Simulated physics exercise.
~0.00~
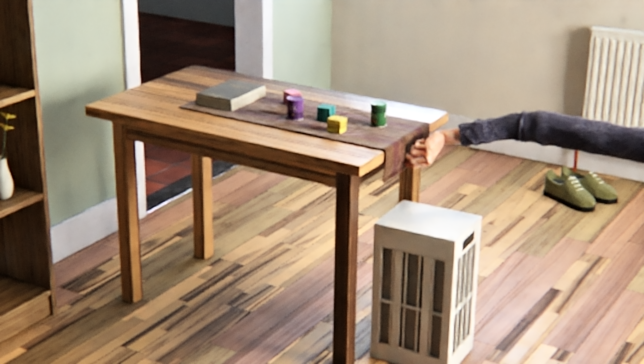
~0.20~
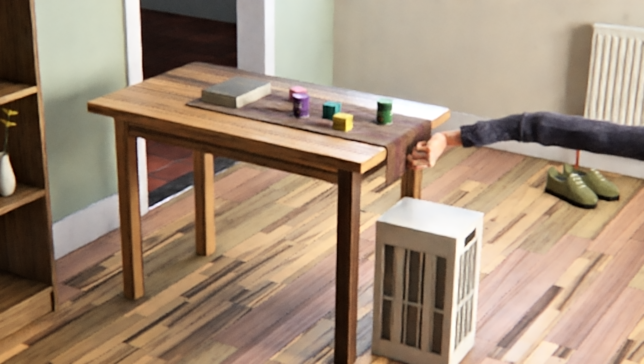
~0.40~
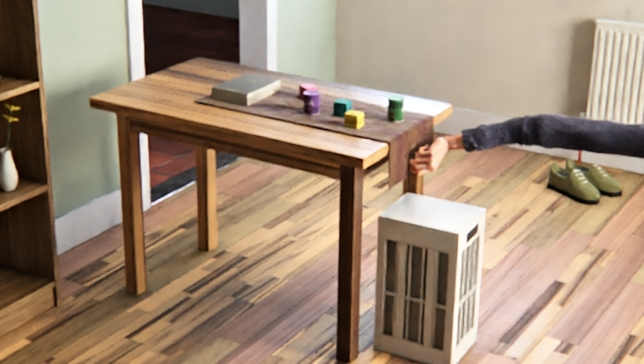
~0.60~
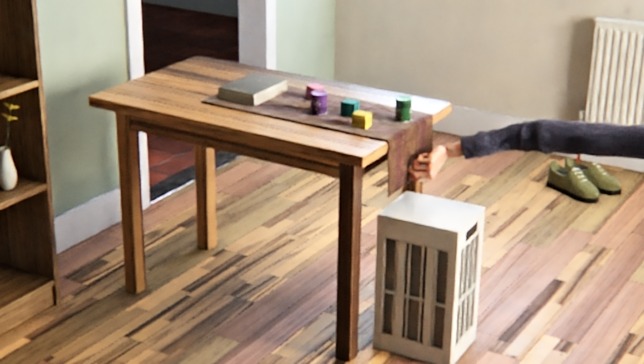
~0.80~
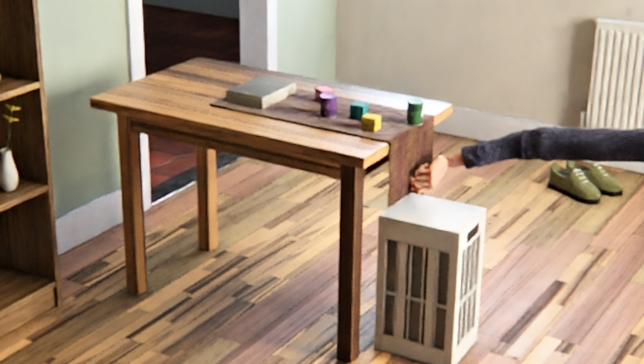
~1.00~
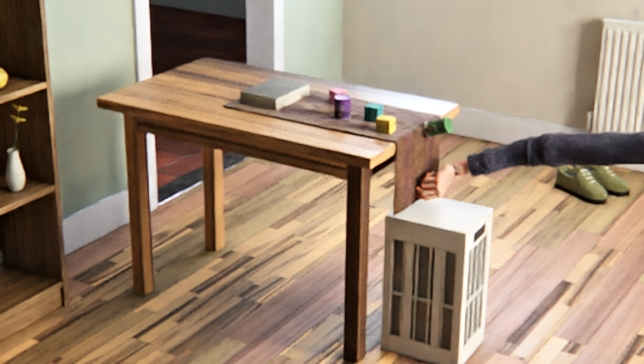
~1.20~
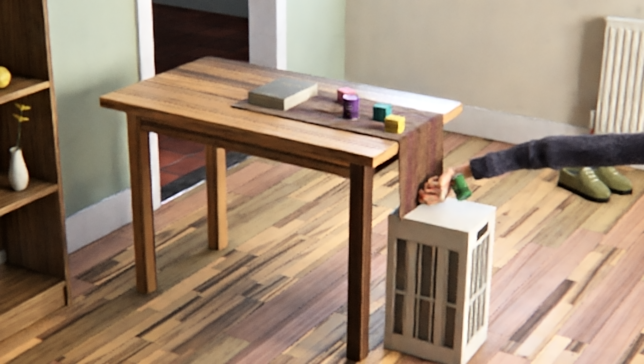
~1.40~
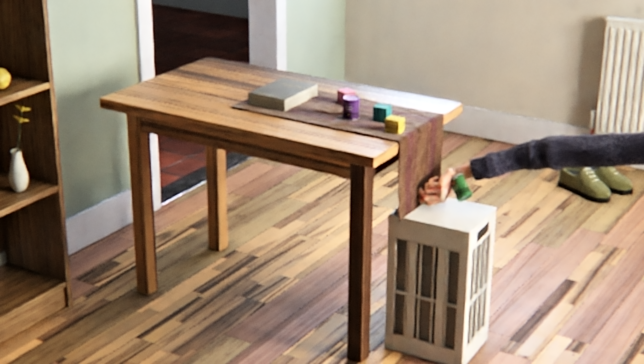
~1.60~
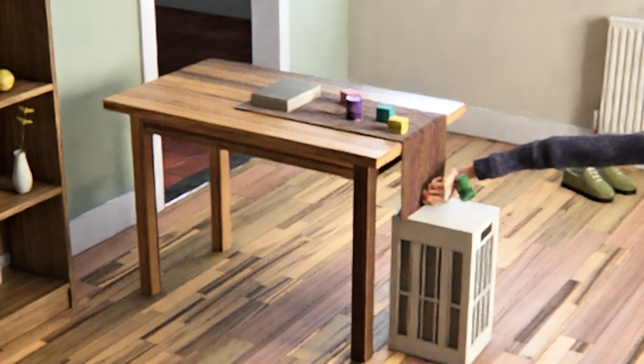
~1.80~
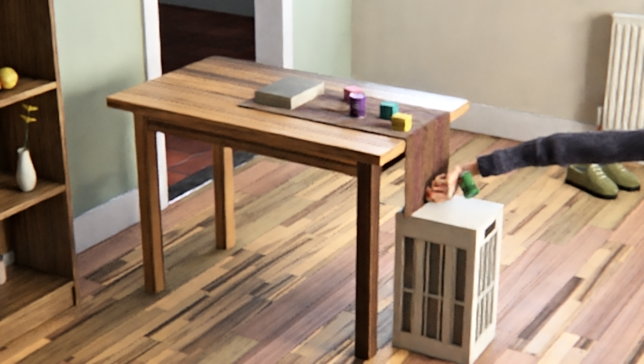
An arm in a dark sleeve reaches in from the right and grips the end of a brown scarf laid across a wooden table, seen from slightly above in a wood-floored room. On the scarf stand a purple can, a turquoise cube, a yellow cube and a green can, with a grey book-like block at its far end and a white crate below. The hand draws the scarf rightward and down, carrying the objects toward the edge. The green can tips over the edge and drops beside the hand. The hem reaches the crate and the pulling stops, with the green can upside down by the hand and the other things still on the table.
